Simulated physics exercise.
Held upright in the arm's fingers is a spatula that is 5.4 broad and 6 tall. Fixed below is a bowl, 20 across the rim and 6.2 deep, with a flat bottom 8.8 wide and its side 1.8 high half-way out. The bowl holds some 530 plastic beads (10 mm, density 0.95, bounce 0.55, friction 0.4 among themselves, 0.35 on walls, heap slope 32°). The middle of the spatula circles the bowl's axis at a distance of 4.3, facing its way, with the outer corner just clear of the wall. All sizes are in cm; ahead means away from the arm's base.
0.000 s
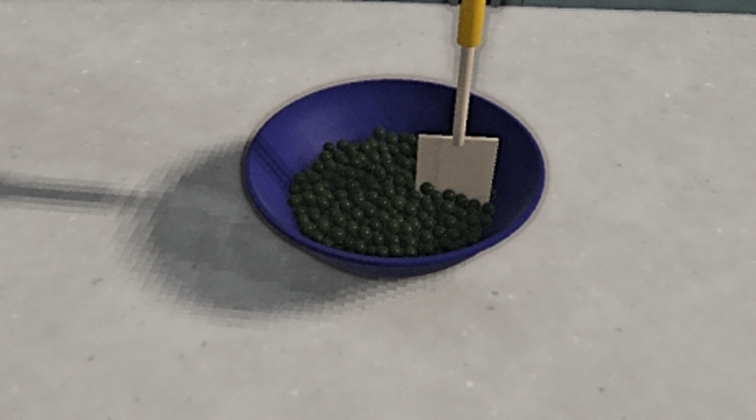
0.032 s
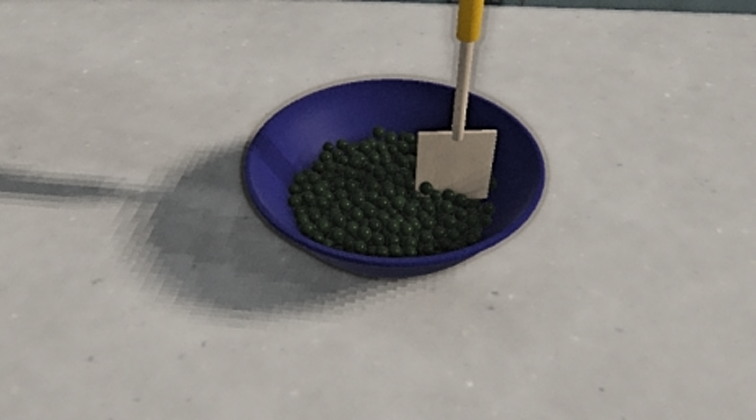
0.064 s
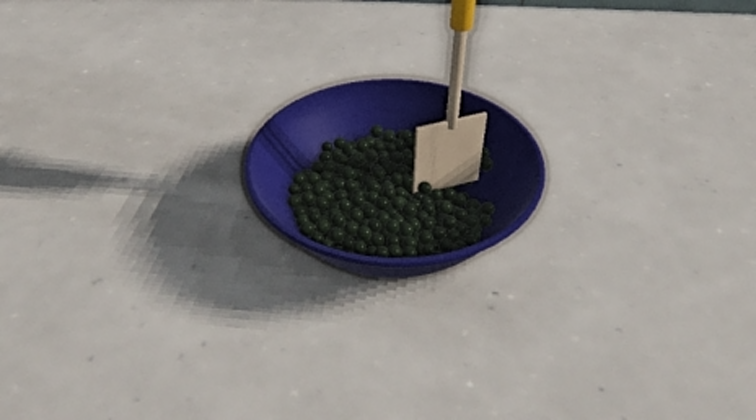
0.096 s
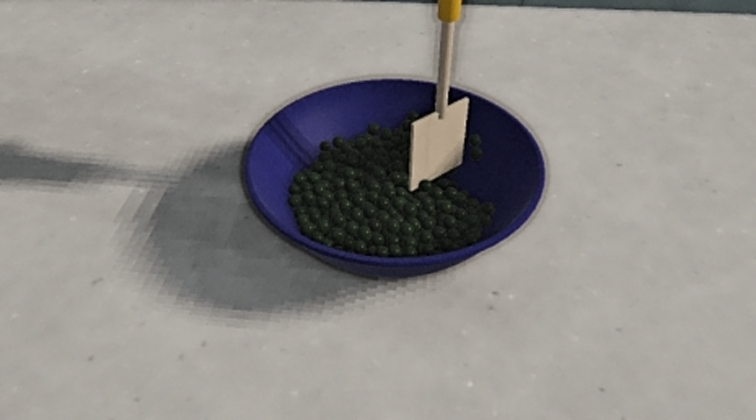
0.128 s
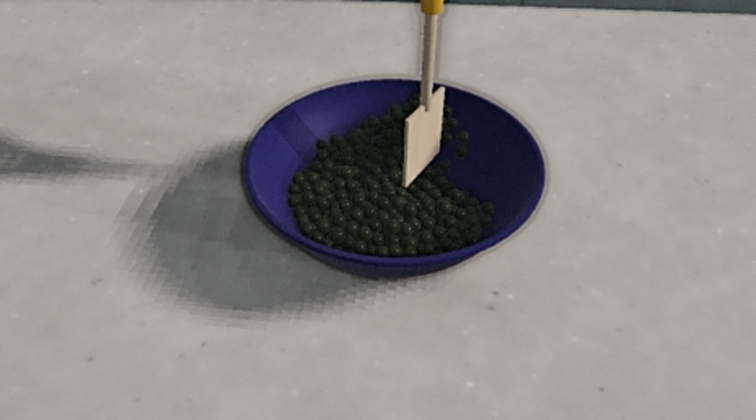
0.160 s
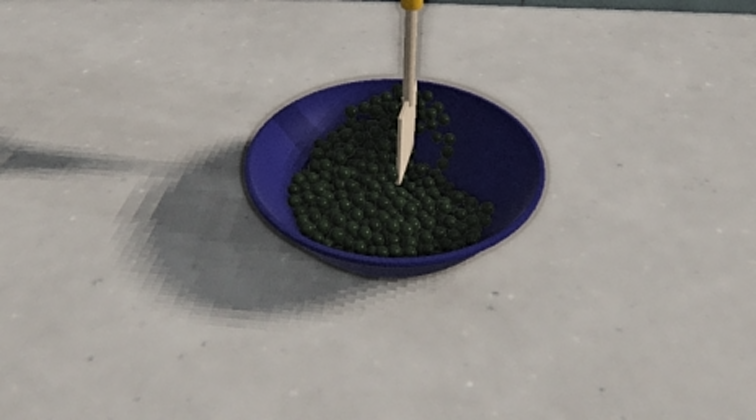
A flat, pale spatula with a yellow handle, held upright from above, sweeps through dark beads in a blue bowl on a speckled light-grey surface, seen from above at an angle. The bowl sits near the centre, its shadow stretching left. From the right side the blade moves left and towards the back, turning until edge-on and pushing beads up the far side, while bowl and camera stay still.
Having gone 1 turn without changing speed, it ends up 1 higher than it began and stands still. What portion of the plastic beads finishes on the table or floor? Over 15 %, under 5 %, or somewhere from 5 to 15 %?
Somewhere from 5 to 15 %.
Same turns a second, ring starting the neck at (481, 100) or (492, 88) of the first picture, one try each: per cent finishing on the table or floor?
Near 0 and 0 in a hundred, one try each.
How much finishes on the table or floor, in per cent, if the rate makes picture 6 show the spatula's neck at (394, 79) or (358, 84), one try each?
Close to 10 and 25 in a hundred.
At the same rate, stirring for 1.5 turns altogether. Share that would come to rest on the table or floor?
Then roughly 10 percent.
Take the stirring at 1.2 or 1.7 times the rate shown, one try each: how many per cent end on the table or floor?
I'd expect about 15 per cent, then about 30 per cent.
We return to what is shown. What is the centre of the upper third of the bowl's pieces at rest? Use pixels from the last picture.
The centre sits around (442, 172) in the last picture.
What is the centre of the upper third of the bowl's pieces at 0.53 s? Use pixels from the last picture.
(446, 224).
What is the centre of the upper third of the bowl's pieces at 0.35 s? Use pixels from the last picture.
(315, 196), roughly.
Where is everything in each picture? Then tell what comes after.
In the first picture, the spatula neck at (460, 119), 0° round; upper third of the load around (389, 189), from x 295 to 490, top at y 135; 530 in the bowl.
In the second picture, the spatula neck at (460, 114), 7° round; upper third of the load around (391, 184), from x 295 to 490, top at y 135.
In the third picture, the spatula neck at (454, 102), 25° round; upper third of the load around (394, 176), from x 295 to 485, top at y 130.
In the fourth picture, the spatula neck at (442, 92), 44° round; upper third of the load around (394, 173), from x 295 to 485, top at y 115.
In the fifth picture, the spatula neck at (427, 85), 62° round; upper third of the load around (388, 164), from x 295 to 485, top at y 100.
In the sixth picture, the spatula neck at (409, 80), 81° round; upper third of the load around (378, 155), from x 295 to 485, top at y 90; 530 in the bowl.
After 0.35 s, 188° round, highest piece 8 above the table; 524 in the bowl, 2 on the table or floor, 4 in flight or on the tool.
After 0.53 s, 295° round, highest piece 9 above the table; 505 in the bowl, 18 on the table or floor, 7 in flight or on the tool.
After 0.82 s, 0° round, highest piece 6 above the table; 485 in the bowl, 44 on the table or floor, 1 in flight or on the tool.
After 1.52 s, 0° round, highest piece 5 above the table; 485 in the bowl, 45 on the table or floor.
In the end, 485 in the bowl, 45 on the table or floor. That is 8 % on the table or floor.
